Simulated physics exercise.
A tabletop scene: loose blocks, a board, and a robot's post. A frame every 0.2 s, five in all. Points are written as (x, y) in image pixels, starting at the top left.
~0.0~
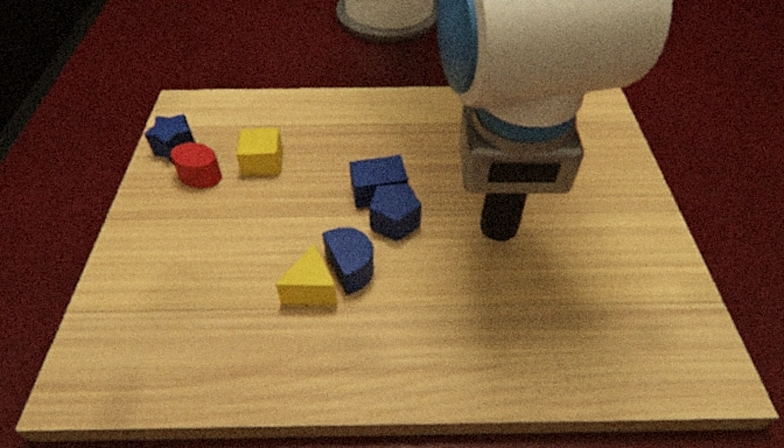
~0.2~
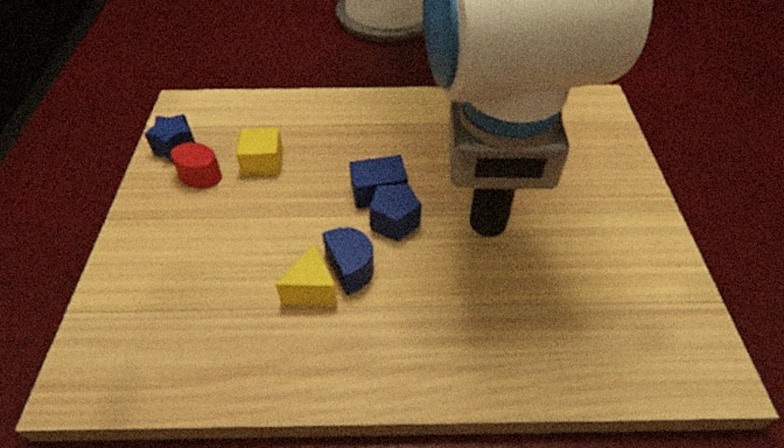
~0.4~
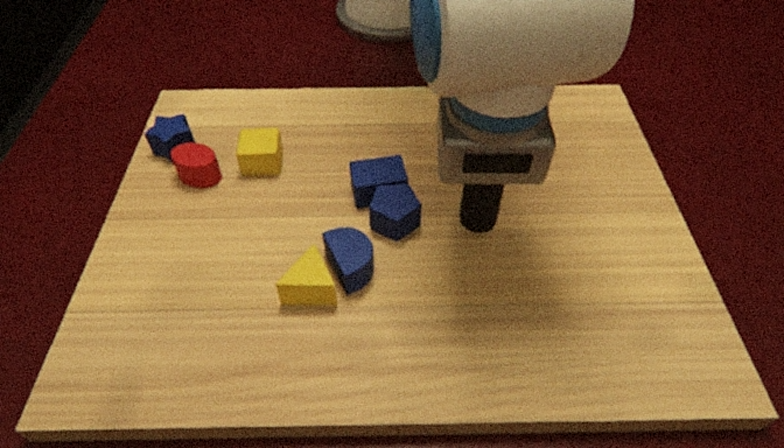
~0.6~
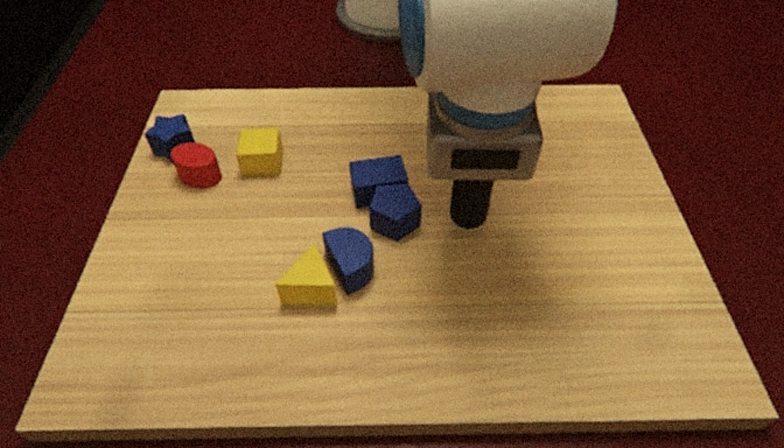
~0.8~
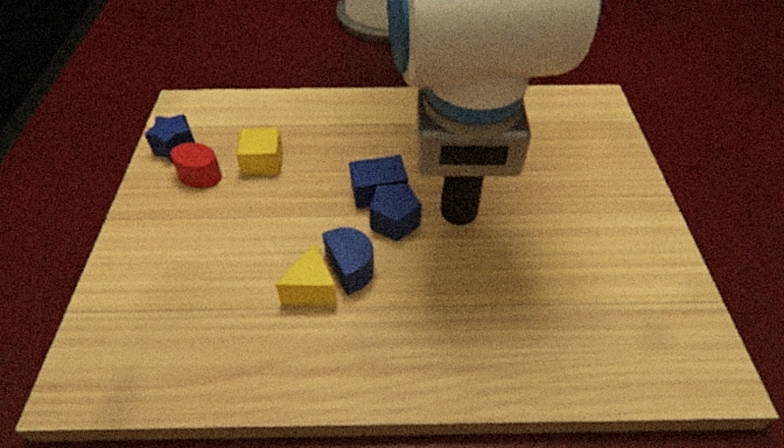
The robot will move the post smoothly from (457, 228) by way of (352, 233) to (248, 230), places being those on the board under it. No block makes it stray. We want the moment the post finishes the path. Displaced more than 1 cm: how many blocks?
Of all the blocks, just one travels more than a centimetre.
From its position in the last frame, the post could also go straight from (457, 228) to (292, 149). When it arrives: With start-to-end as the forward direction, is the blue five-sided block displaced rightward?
Going by the path, no.
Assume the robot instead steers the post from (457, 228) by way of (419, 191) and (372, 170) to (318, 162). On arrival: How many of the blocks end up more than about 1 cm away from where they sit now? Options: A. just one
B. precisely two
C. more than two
The correct letter is A.
What follows on the original path. One third of the way, post at (385, 217); blue oblong at (376, 168); blue five-sided block at (344, 197), turned 15° clockwise.
Two thirds of the way, post at (313, 217); blue oblong at (376, 168); blue five-sided block at (301, 183), turned 95° clockwise.
At the end, post at (243, 215); blue D-shaped block still; blue oblong at (376, 168); blue five-sided block at (295, 181), turned 115° clockwise.
